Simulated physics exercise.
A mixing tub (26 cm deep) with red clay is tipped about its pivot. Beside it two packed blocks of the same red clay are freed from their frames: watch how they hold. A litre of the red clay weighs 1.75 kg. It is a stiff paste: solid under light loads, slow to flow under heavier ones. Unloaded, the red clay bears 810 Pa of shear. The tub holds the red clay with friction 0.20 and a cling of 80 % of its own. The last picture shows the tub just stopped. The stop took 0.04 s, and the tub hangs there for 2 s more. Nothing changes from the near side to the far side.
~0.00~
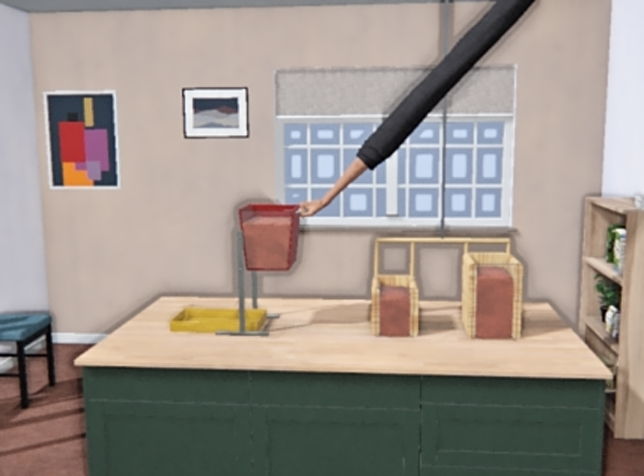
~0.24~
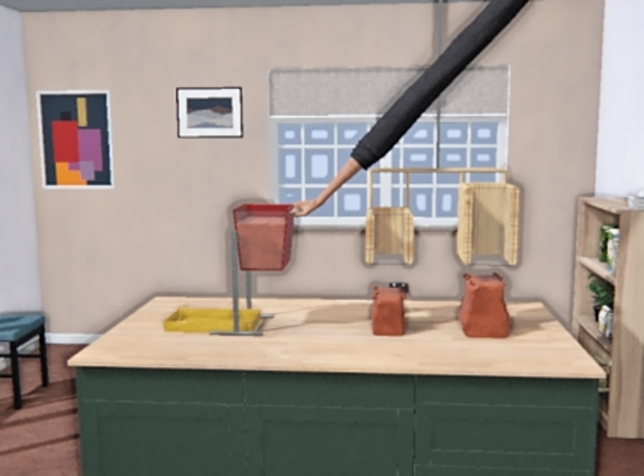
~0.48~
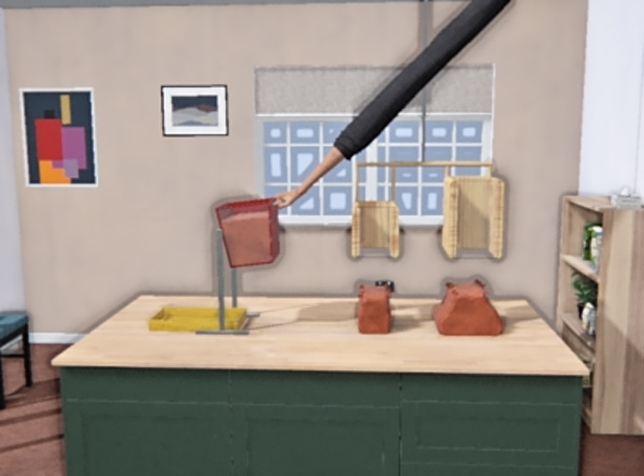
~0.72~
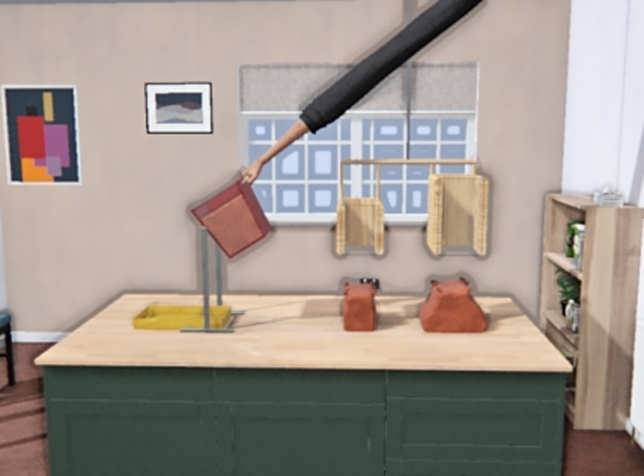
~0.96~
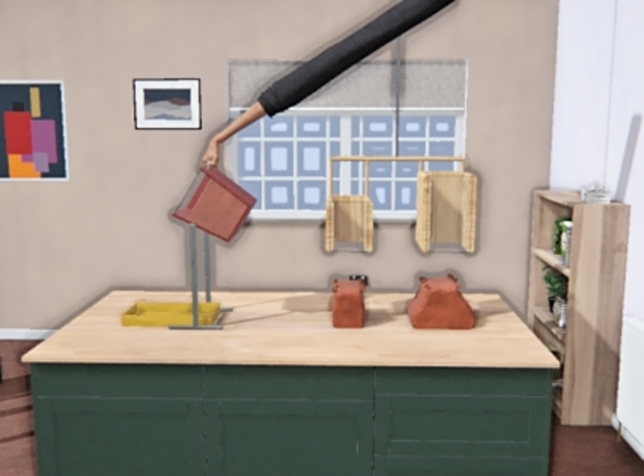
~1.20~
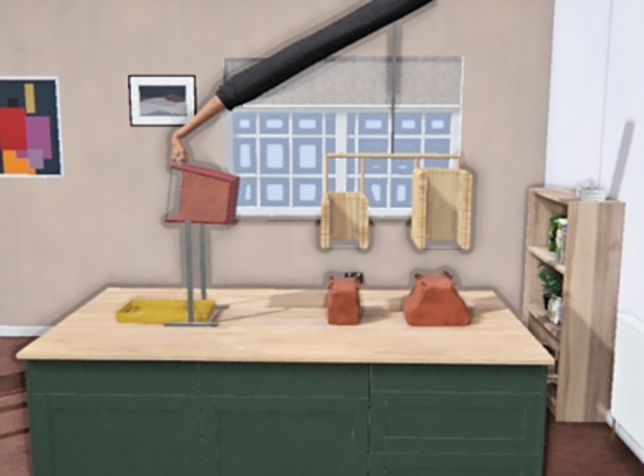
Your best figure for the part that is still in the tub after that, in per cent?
Close to 100 per cent.
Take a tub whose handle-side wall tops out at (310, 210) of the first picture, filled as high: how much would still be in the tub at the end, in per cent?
Then about 65 %.
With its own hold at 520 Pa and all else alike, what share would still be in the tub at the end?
It would be near 100 %.
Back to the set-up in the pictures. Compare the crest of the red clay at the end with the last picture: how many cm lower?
About 0 cm.
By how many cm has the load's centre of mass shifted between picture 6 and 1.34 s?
About 0 cm.
By 1.34 s, the tub is at 82 degrees and holds 100 %.
By 1.51 s, the tub is at 82 degrees and holds 100 %.
By 1.68 s, the tub is at 82 degrees and holds 100 %.
By 1.85 s, the tub is at 82 degrees and holds 100 %.
By 3.20 s, at the end, the tub is at 82 degrees and holds 100 %.
